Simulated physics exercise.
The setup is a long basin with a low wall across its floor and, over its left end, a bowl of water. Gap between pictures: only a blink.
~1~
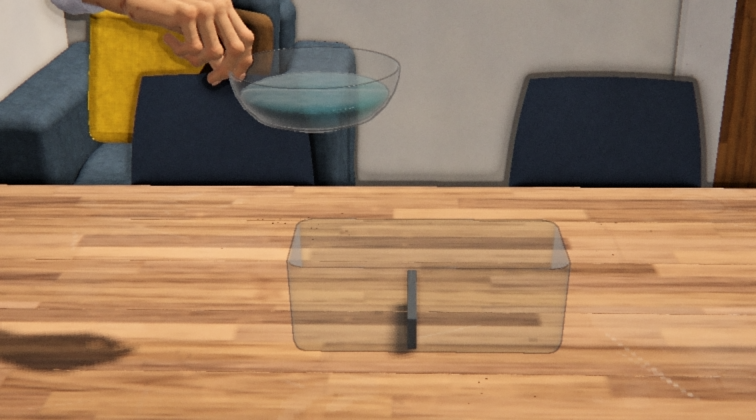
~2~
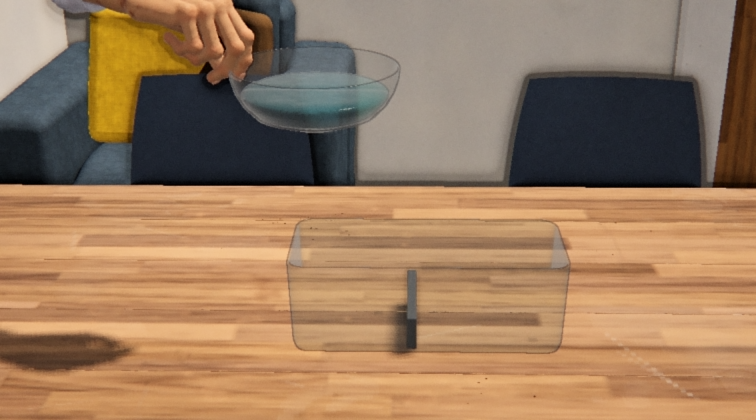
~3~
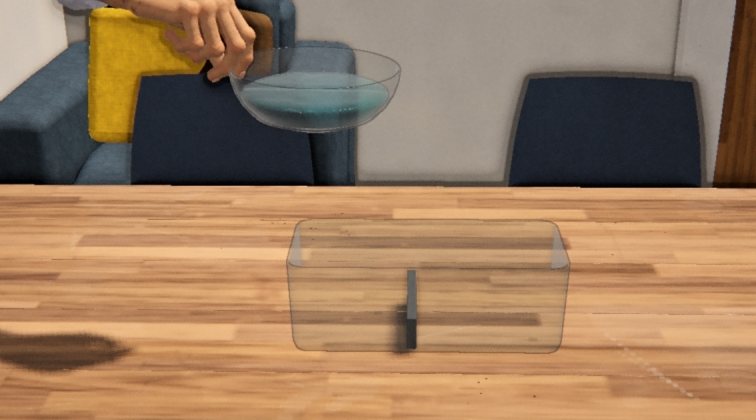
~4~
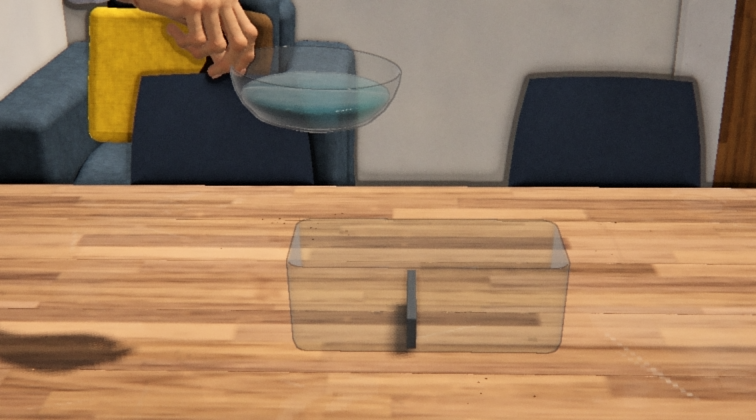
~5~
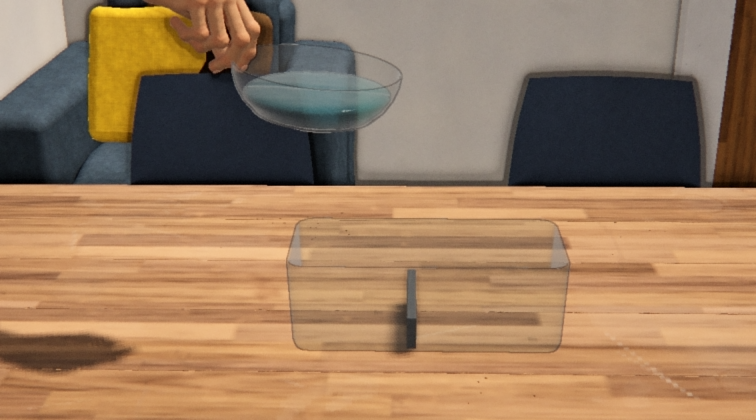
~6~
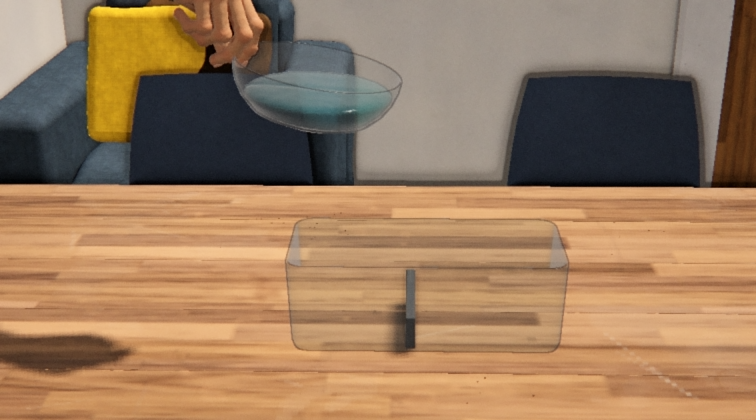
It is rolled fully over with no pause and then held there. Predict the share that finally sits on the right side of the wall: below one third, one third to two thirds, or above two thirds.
Right-side share: Above two thirds.
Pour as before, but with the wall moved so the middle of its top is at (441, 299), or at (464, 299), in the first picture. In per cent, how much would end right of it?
Respectively 55 and 25 per cent, approximately.
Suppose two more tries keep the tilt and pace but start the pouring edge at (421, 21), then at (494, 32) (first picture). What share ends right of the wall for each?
85 % and 75 %.
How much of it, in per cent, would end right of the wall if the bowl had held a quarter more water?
Close to 75 per cent, more or less.
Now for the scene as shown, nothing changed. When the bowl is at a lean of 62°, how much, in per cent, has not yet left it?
Roughly 40 %.
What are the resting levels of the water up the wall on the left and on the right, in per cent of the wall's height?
On the left roughly 20, on the right roughly 50.
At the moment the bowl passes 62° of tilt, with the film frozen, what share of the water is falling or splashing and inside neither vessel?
Around 45 percent.
A moment on, the bowl is tipped part way and 41 per cent is still to pour, 0 is left of the wall and 14 right of it.
Next, the bowl is tipped on its side and 1 per cent is still to pour, 15 is left of the wall and 75 right of it.
Then the bowl is tipped right over and 0 per cent is still to pour, 22 is left of the wall and 77 right of it.
Later the bowl is tipped right over and 0 per cent is still to pour, 23 is left of the wall and 76 right of it.
In the end 23 per cent lies left of the wall, 76 right of it and 1 outside.
